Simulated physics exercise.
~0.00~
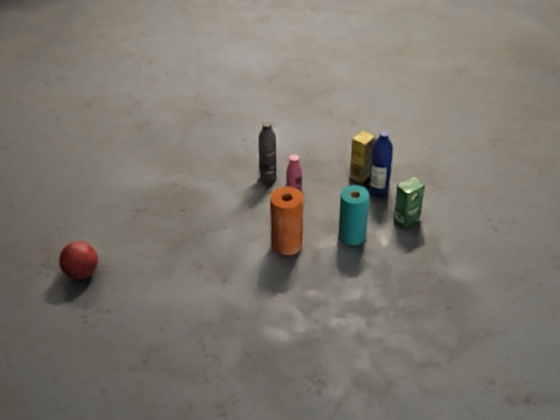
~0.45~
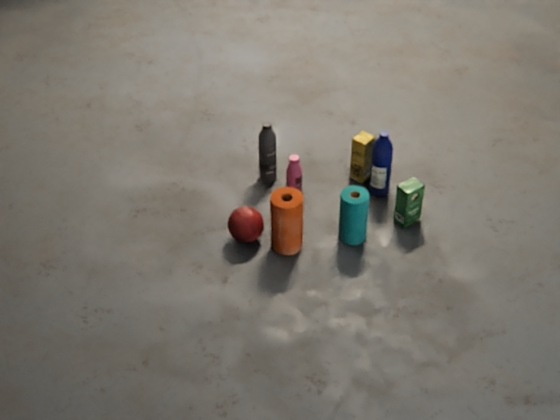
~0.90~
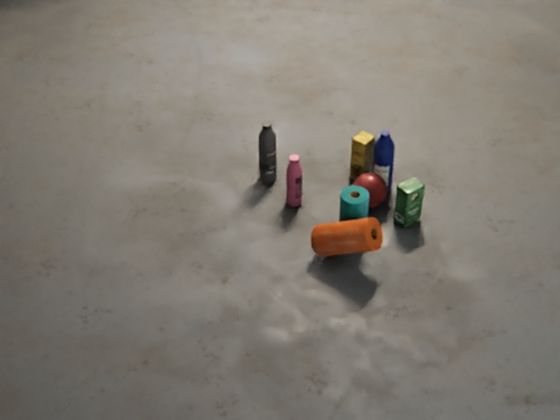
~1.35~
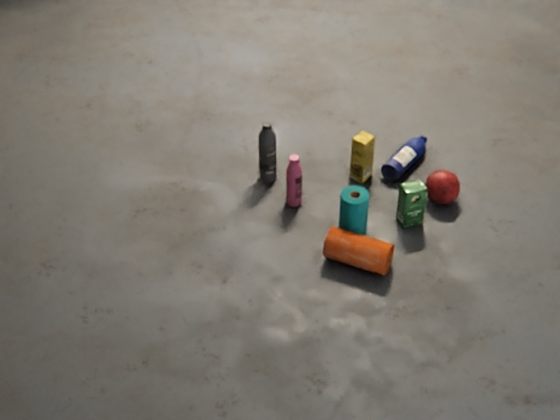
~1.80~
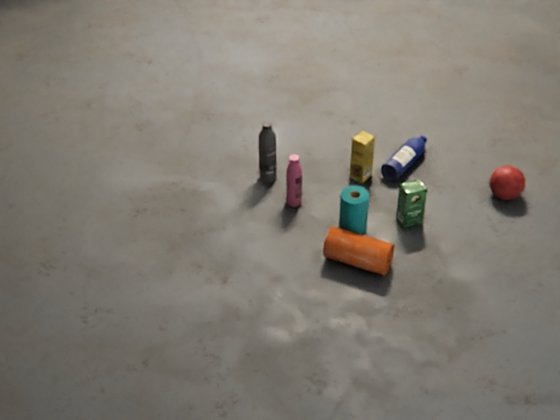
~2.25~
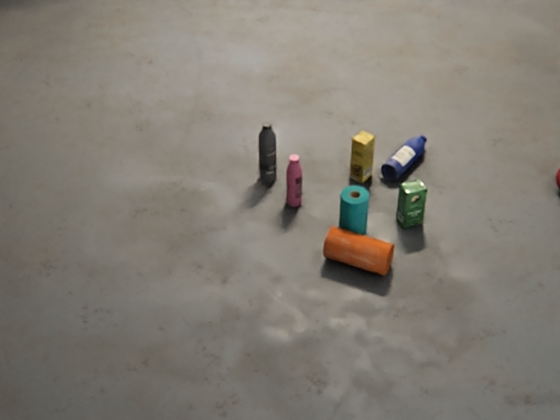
To begin with, a red ball sits at the left of a grey floor, apart from a loose group of seven upright items, among them bottles, cartons and two rolls. The ball rolls right until it is beside the orange roll. It carries on into the group, and the orange roll tips over and shifts right, in front of the turquoise roll. Next the blue bottle goes down on its side as the ball comes out beyond the green carton. The ball keeps rolling right until only its edge shows, leaving the orange roll and blue bottle lying down and the other five standing.
